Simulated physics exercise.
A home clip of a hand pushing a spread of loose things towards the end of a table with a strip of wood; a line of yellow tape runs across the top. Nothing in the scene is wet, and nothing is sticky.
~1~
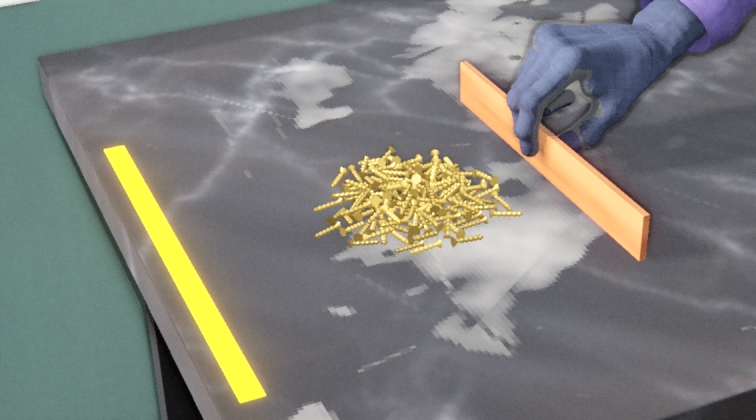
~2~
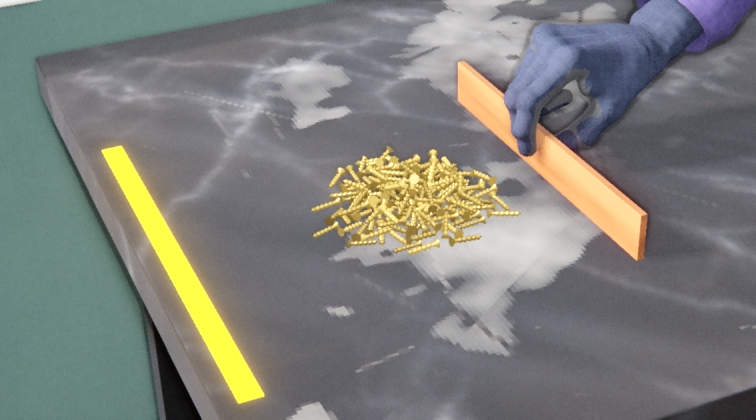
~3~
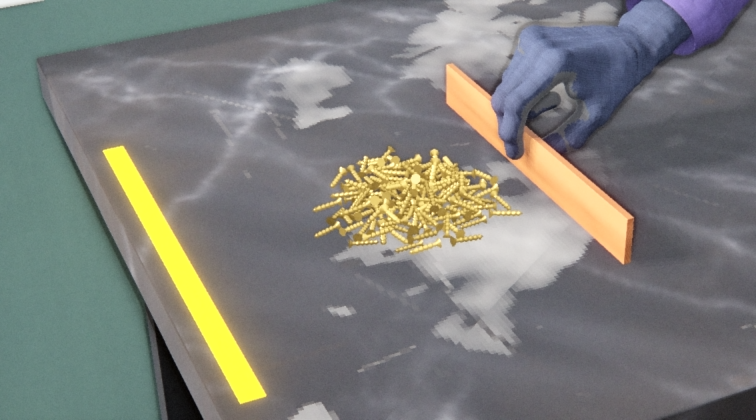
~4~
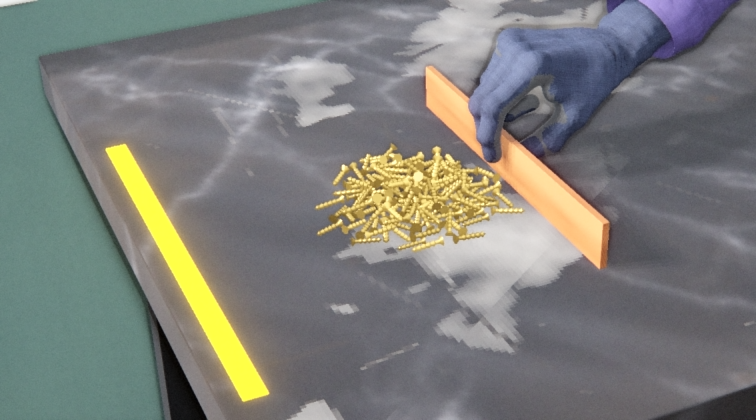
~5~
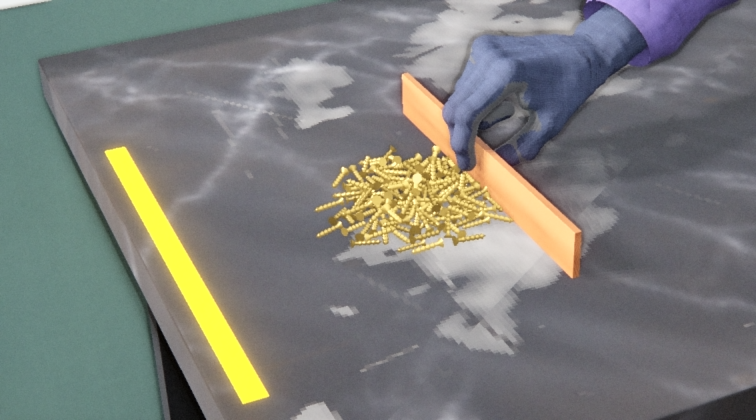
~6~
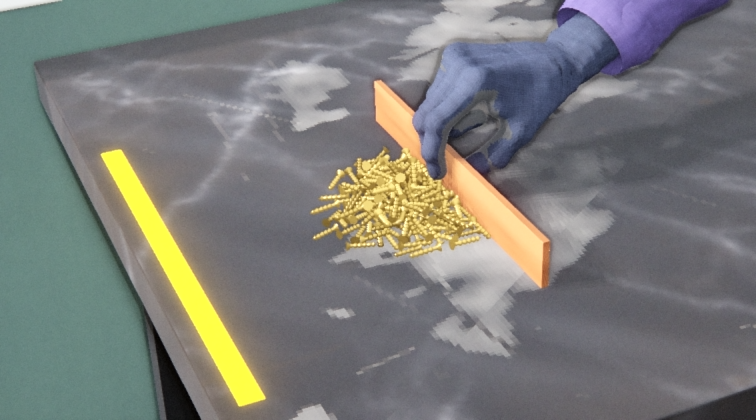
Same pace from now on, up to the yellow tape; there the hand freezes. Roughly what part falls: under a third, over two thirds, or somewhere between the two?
Over two thirds.
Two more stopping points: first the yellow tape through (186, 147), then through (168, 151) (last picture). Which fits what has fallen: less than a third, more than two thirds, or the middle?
For the first place it's under a third, and for the second it's under a third.
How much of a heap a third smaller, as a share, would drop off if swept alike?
Near 90 per cent of the pieces.
Just after the last frame, strip of wood still moving, near (307, 187); heap all on the table, its front near (211, 268).
A moment on, strip of wood stopped at the yellow tape; heap the larger part over the edge.
Further on, strip of wood stopped at the yellow tape; heap almost all over the edge.
When it is over, strip of wood stopped at the yellow tape; heap almost all over the edge.
